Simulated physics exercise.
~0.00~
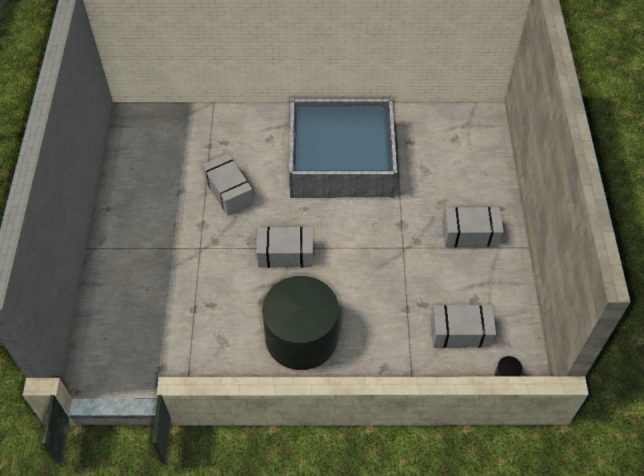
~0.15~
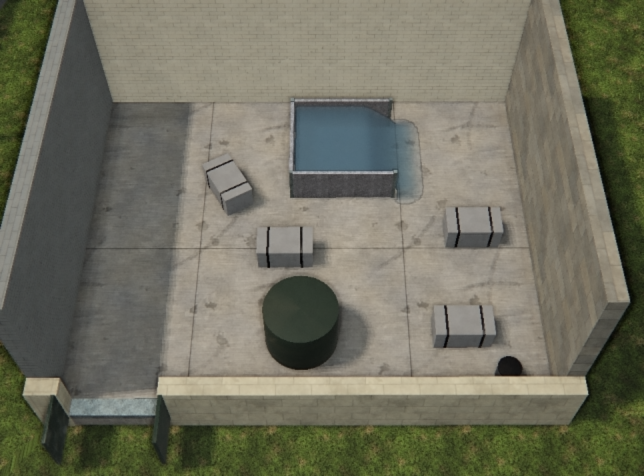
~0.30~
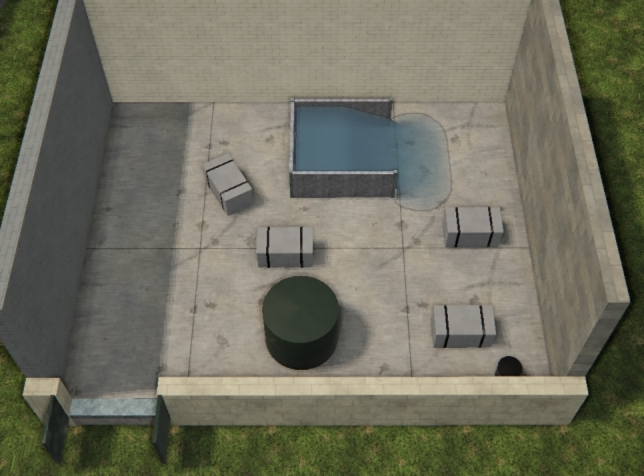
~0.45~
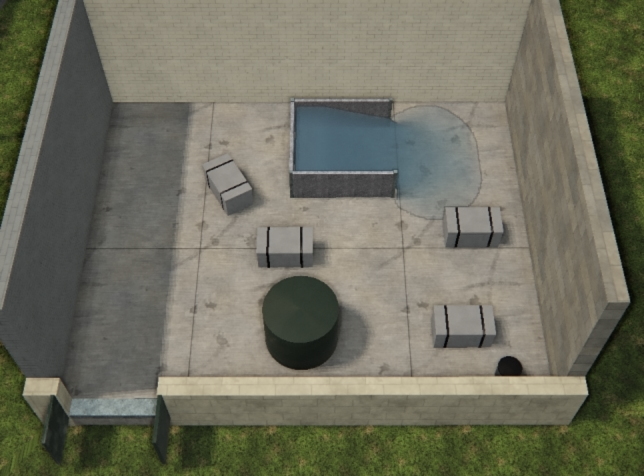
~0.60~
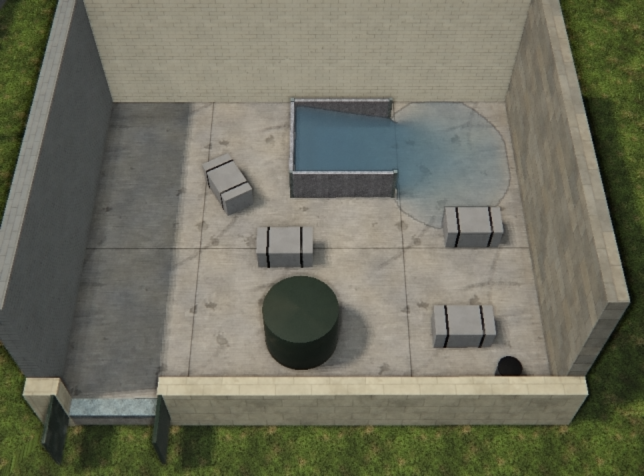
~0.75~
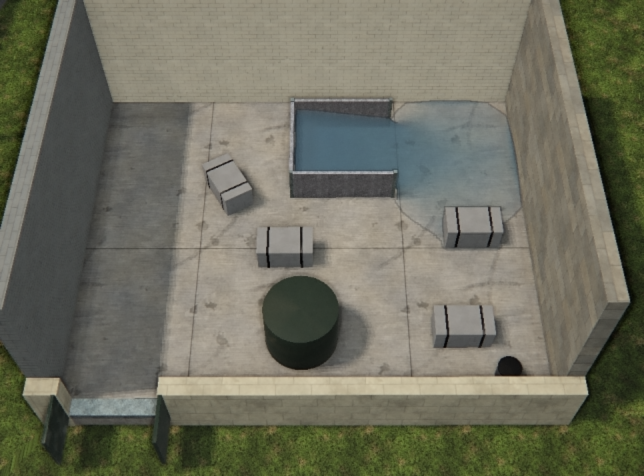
A walled concrete yard held a square tank of water whose right side gave way, and water spread rightward across the floor in a widening sheet, while the strapped grey trunks stayed still.
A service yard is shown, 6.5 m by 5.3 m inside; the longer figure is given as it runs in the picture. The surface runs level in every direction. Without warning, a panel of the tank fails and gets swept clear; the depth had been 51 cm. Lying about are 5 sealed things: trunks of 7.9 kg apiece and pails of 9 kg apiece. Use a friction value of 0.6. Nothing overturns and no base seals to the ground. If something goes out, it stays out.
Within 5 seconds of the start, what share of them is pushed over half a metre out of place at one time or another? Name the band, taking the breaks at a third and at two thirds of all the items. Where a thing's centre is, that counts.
The answer is the middle band, one to two thirds.
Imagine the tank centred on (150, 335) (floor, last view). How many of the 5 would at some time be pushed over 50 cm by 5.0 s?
Count: 3.
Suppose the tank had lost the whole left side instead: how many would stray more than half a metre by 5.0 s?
That gives 1 of them.
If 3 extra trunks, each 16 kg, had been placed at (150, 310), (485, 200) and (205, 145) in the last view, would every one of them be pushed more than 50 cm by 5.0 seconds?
In that order: Under, more, short of it.
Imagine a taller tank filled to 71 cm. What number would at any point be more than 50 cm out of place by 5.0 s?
Then 3.
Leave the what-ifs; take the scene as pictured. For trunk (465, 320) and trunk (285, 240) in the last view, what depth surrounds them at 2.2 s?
I'd put it at 0 cm and 0 cm respectively.
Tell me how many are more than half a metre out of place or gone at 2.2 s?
1.
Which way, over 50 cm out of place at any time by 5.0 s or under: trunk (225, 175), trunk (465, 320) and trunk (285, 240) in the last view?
One by one: Below the line; above the line; below the line.
After 1.1 s 0 of 5 are over 50 cm from their spots; 0 afloat.
After 2.2 s 1 of 5 are over 50 cm from their spots; 0 afloat.
After 3.5 s 3 of 5 are over 50 cm from their spots; 1 afloat.
After 5.0 s 3 of 5 are over 50 cm from their spots, and 3 have been at some point; 2 afloat.
